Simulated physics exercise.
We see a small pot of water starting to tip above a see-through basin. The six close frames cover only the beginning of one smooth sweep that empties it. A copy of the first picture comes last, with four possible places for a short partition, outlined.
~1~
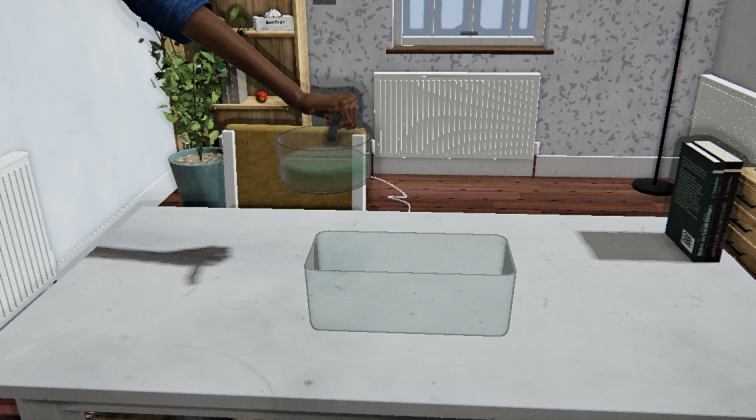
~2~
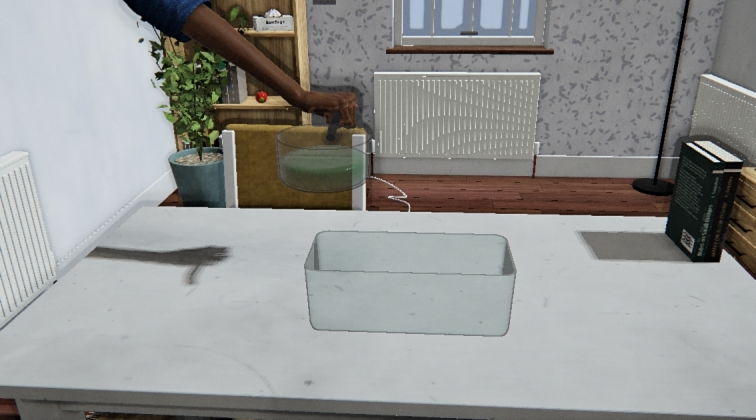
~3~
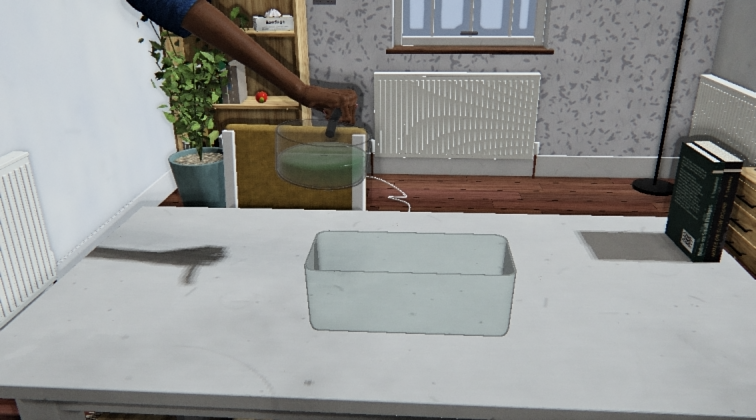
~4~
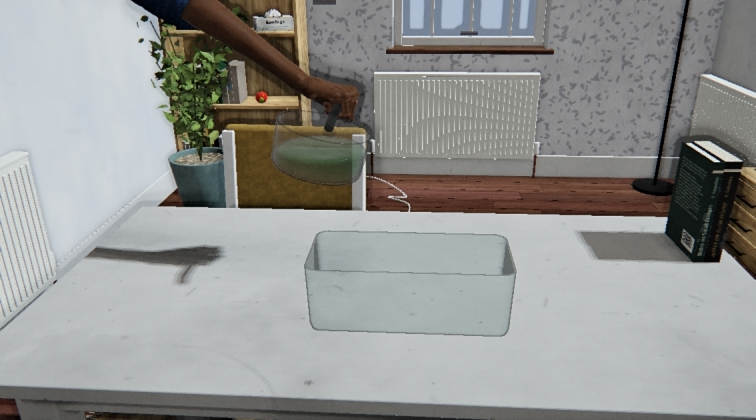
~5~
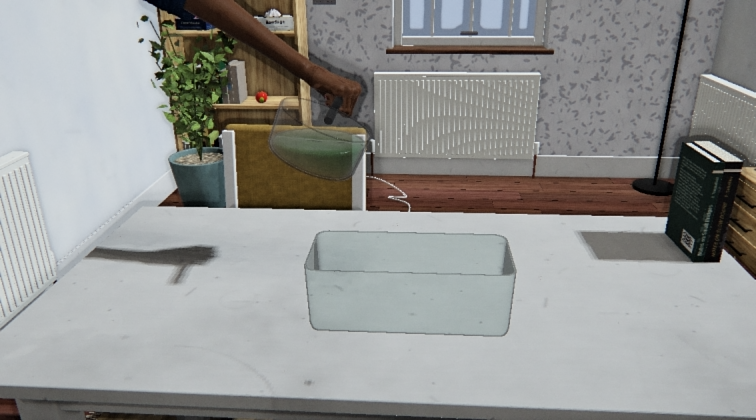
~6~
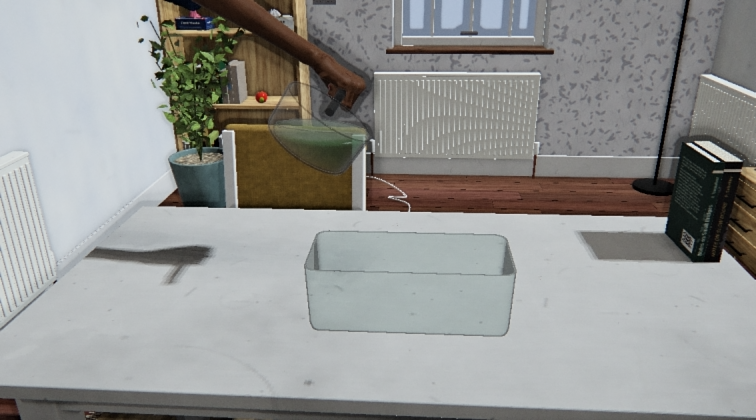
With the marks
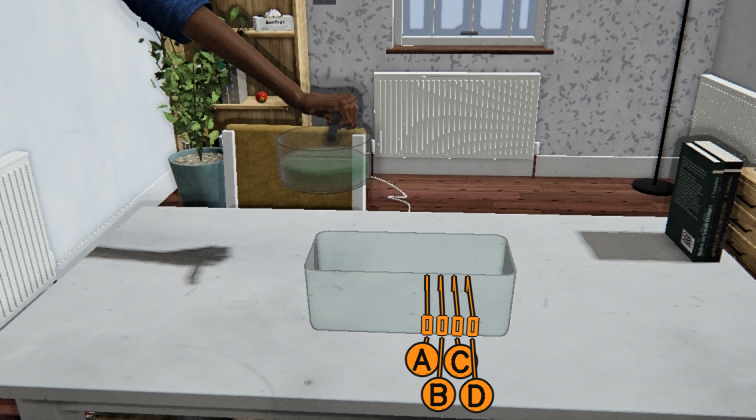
In a room with a pale table, a hand held a clear pot of greenish water level above and behind a see-through basin, then gradually tilted it, with no water leaving the pot.
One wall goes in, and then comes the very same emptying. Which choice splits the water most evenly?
Use place B.
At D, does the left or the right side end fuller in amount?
The left one.
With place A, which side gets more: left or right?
The right one.
In orange, A at (426, 338); B at (441, 338); C at (457, 339); D at (472, 339).
With A, about 17 % ends left of the wall and 81 % right of it.
With B, about 45 % ends left of the wall and 53 % right of it.
With C, about 86 % ends left of the wall and 12 % right of it; 3 % is lost outside.
With D, about 83 % ends left of the wall and 14 % right of it; 3 % is lost outside.
